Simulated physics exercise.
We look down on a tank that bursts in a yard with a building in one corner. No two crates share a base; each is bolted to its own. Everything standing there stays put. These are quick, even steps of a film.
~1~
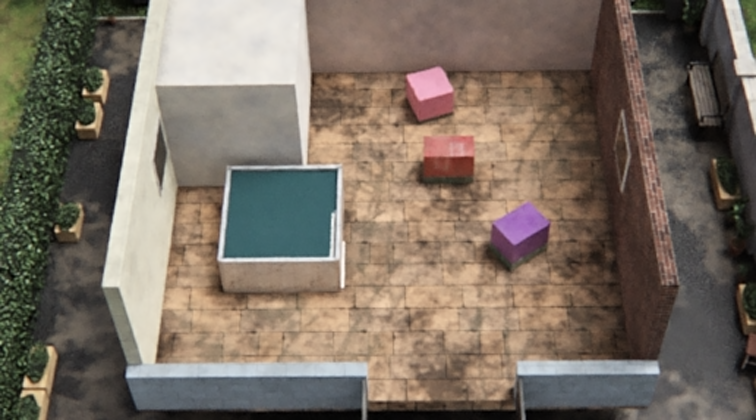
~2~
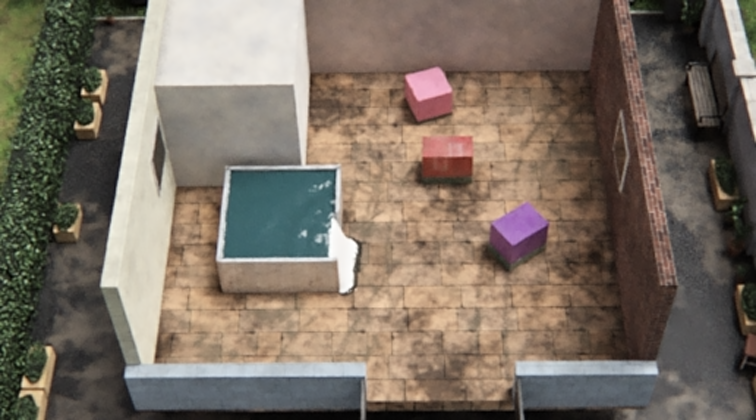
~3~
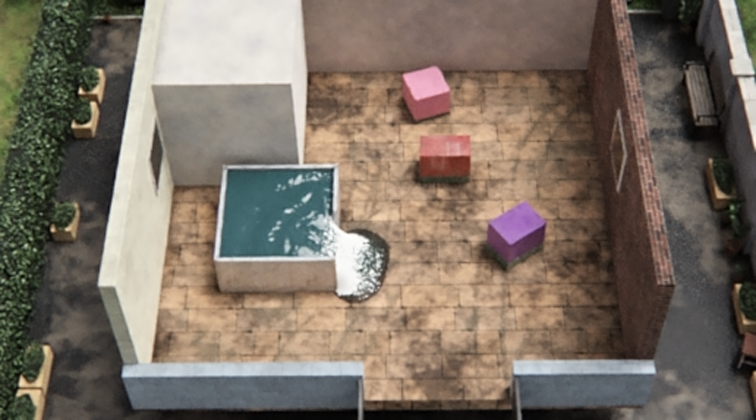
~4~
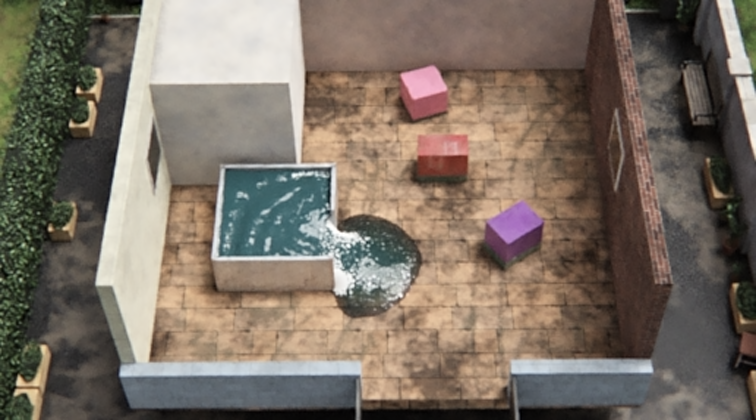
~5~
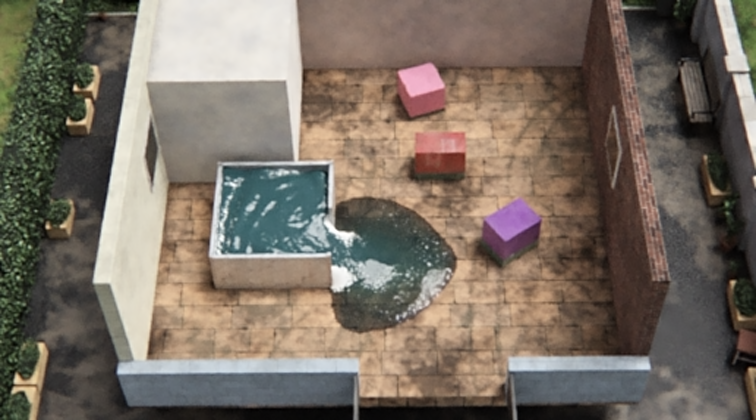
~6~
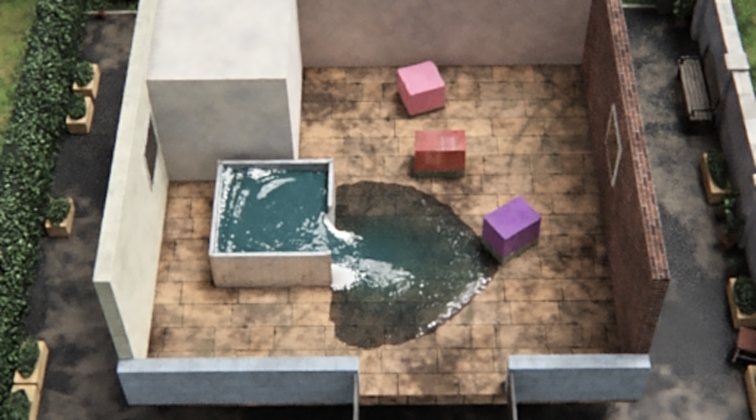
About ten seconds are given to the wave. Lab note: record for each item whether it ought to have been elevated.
Result: The red crate is unaffected by the water, the purple crate is affected by the water, the pink crate is affected by the water.
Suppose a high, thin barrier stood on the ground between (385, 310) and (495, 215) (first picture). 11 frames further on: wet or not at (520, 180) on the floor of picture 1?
There: Under water.
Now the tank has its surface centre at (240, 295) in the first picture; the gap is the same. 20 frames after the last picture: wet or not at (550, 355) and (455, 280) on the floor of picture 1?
Taking the spots in order: Swamped, swamped.
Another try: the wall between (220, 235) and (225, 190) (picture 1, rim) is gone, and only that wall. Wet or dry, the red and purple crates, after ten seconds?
Red crate: Overtopped; purple crate: Untouched.
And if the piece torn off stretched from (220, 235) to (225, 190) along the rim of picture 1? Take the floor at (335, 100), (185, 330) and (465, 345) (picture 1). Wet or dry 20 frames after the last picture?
Order as asked: Untouched, swamped, swamped.
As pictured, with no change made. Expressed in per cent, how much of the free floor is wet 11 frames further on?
Close to 40 %.
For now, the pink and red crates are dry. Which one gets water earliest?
First to get wet: The crate marked red.
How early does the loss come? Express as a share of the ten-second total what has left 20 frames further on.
About 30 per cent.
A moment on, water covers 35 % of the floor; the red crate water round its plinth, the purple crate water round its plinth, the pink crate not reached.
Next, water covers 40 % of the floor; the red crate water round its plinth, the purple crate water round its plinth, the pink crate water round its plinth.
Then, water covers 50 % of the floor; the red crate water round its plinth, the purple crate water round its plinth, the pink crate water round its plinth.
Later, water covers 60 % of the floor; the red crate water round its plinth, the purple crate water round its plinth, the pink crate water round its plinth.
In the end, water covers 80 % of the floor; the red crate stayed above the water, the purple crate was topped, the pink crate was topped.
